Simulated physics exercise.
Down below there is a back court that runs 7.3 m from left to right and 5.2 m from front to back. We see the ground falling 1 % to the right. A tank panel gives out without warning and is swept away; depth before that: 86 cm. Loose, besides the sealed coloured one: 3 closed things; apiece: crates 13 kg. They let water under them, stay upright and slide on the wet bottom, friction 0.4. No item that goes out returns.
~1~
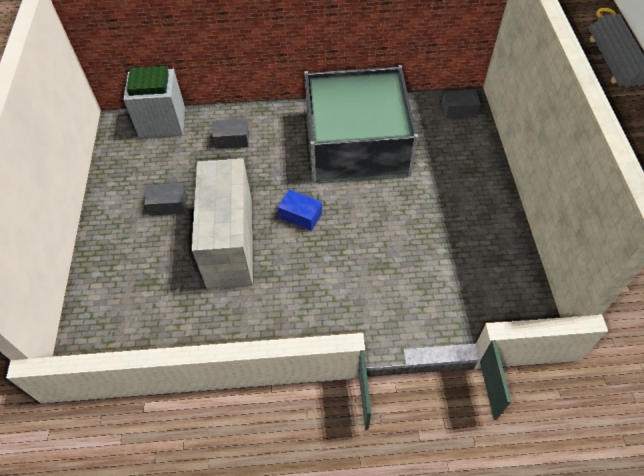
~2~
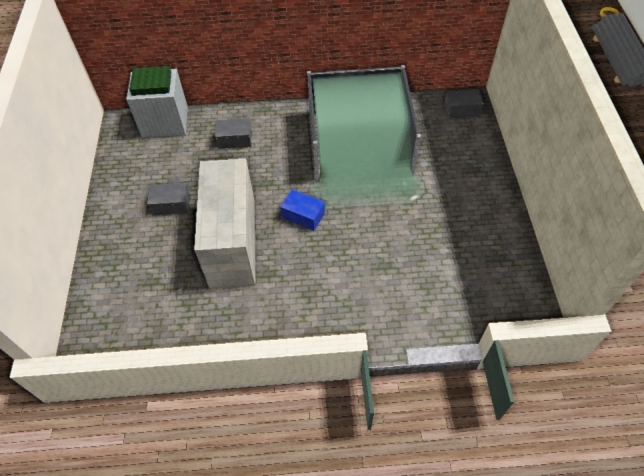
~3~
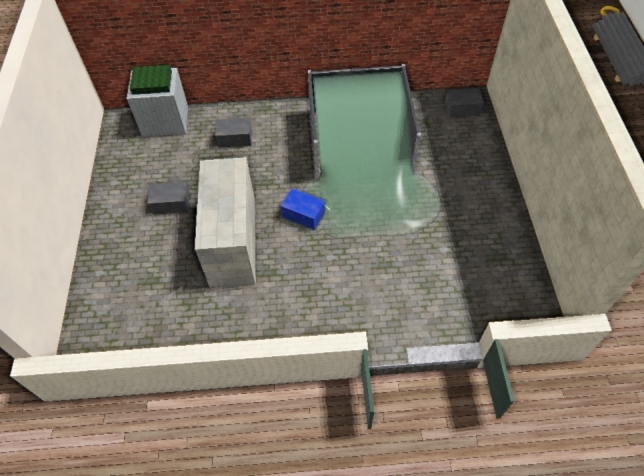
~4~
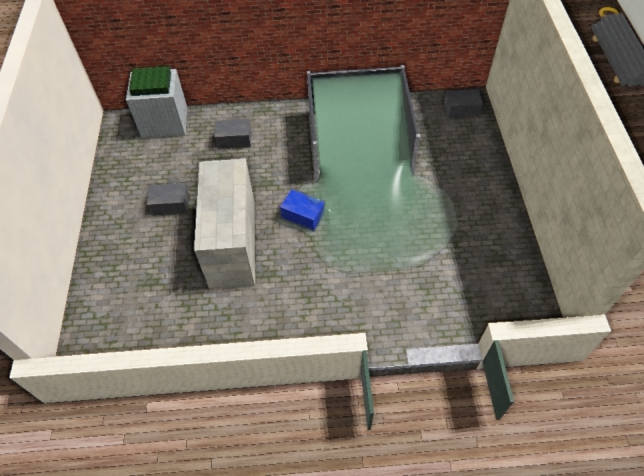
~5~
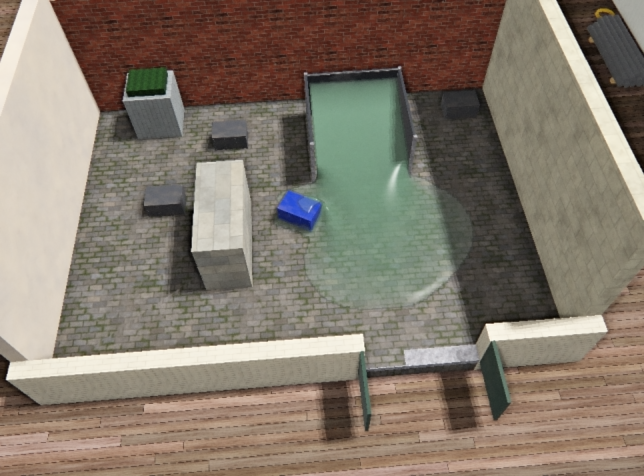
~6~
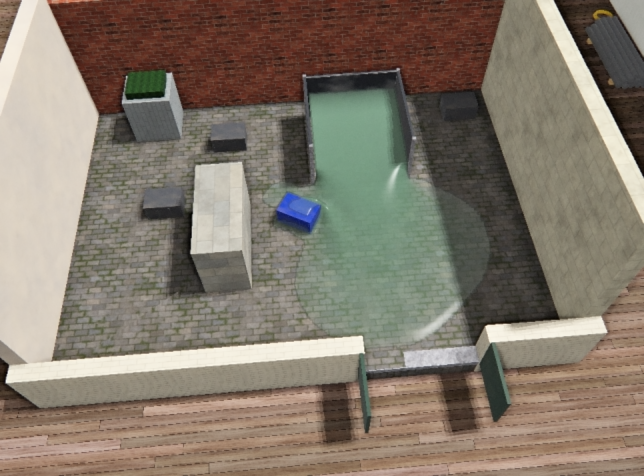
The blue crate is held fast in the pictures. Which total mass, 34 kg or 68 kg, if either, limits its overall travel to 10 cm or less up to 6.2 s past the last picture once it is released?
To my eye, it moves too far either way.
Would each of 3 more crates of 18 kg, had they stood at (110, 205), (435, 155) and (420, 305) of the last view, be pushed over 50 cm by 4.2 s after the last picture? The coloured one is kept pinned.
Going through them in turn, the answers are not too far, not too far and too far.
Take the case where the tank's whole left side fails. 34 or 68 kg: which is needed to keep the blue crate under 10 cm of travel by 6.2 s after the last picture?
Result: Lesser mass sufficient.
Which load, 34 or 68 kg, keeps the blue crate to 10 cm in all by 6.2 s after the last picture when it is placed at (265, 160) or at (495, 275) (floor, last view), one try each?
First spot: Light mass works; second spot: Needs the heavier mass.
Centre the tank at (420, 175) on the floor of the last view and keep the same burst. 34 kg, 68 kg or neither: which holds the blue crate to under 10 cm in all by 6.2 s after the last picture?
Well, in that case the lighter one is plenty.
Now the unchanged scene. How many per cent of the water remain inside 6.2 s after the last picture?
Around 56 per cent of the water is still in there.
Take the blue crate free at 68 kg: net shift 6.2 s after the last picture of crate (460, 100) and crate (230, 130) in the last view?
Shift from start, in order: 50 cm; 0 cm.
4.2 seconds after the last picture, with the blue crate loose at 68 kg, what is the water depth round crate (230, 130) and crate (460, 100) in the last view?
Roughly 1 and 3 cm.
Then, 0.6 s after the last picture the blue crate would be 78 cm from its start with 34 kg and 43 cm from its start with 68 kg; 8 cm of water round it then.
Then, 2.3 s after the last picture the blue crate would be 76 cm from its start with 34 kg and 54 cm from its start with 68 kg; 4 cm of water round it then.
Then, 4.2 s after the last picture the blue crate would be 76 cm from its start with 34 kg and 54 cm from its start with 68 kg; 3 cm of water round it then.
Then, 6.2 s after the last picture the blue crate would be 76 cm from its start with 34 kg and 54 cm from its start with 68 kg; 3 cm of water round it then.
